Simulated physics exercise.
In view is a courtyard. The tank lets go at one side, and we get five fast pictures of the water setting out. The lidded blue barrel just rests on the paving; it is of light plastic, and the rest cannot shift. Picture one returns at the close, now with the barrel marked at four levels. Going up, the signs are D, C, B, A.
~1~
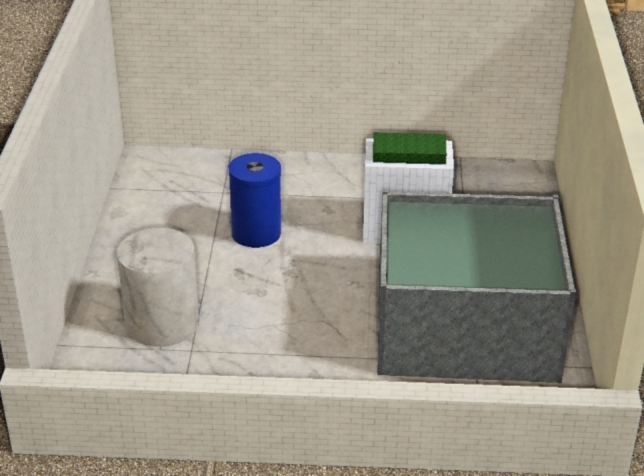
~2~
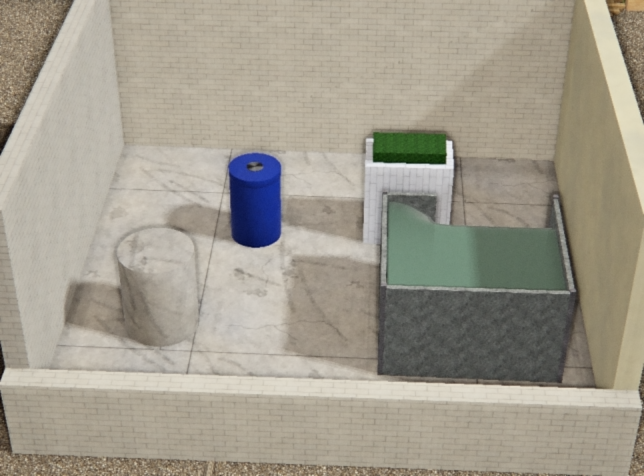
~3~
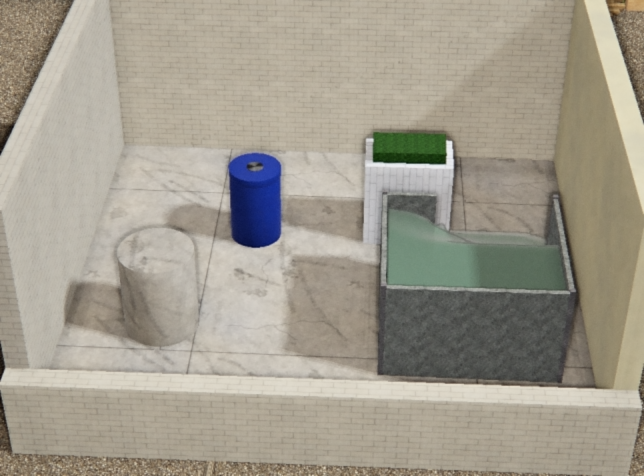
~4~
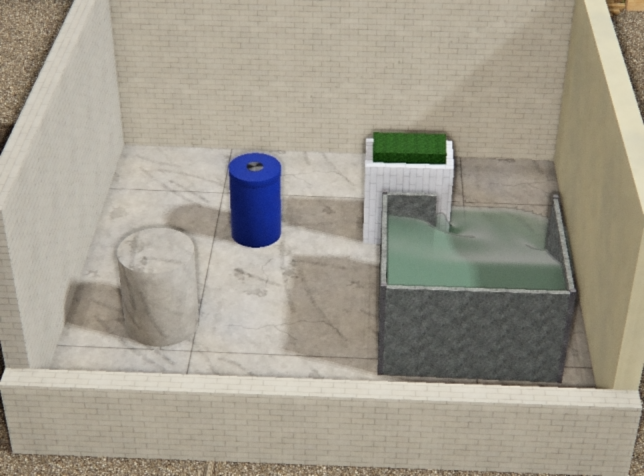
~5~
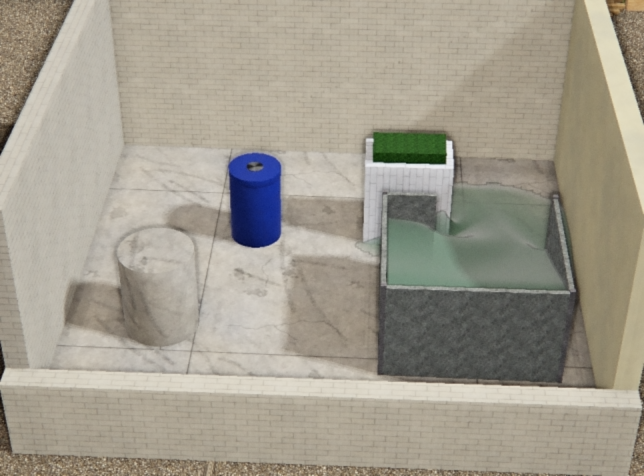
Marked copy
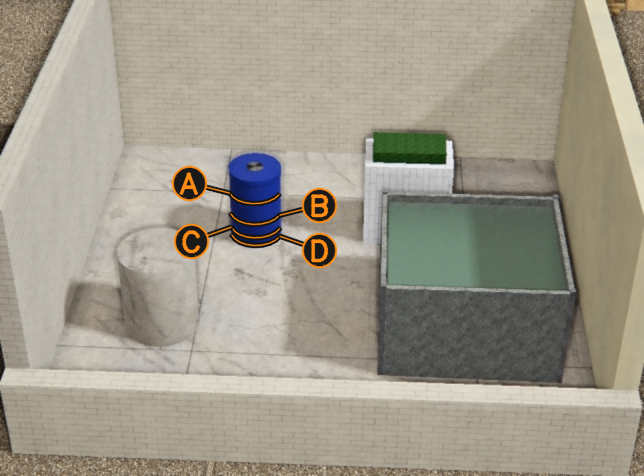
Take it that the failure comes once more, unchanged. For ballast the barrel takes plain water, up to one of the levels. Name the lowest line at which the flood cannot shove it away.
The answer is line B.
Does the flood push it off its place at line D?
Yes, that goes wrong.
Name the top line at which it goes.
Line C.
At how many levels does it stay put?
Two.
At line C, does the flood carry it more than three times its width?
No, it does not.
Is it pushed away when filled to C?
Yes, that goes wrong.
On the marked copy, A at (252, 203); B at (253, 224); C at (254, 237); D at (254, 245); from the bottom up D, C, B, A.
With A, it does not move.
With B, it does not move.
With C, it is pushed about its own width away.
With D, it is pushed about 5 times its own width away.
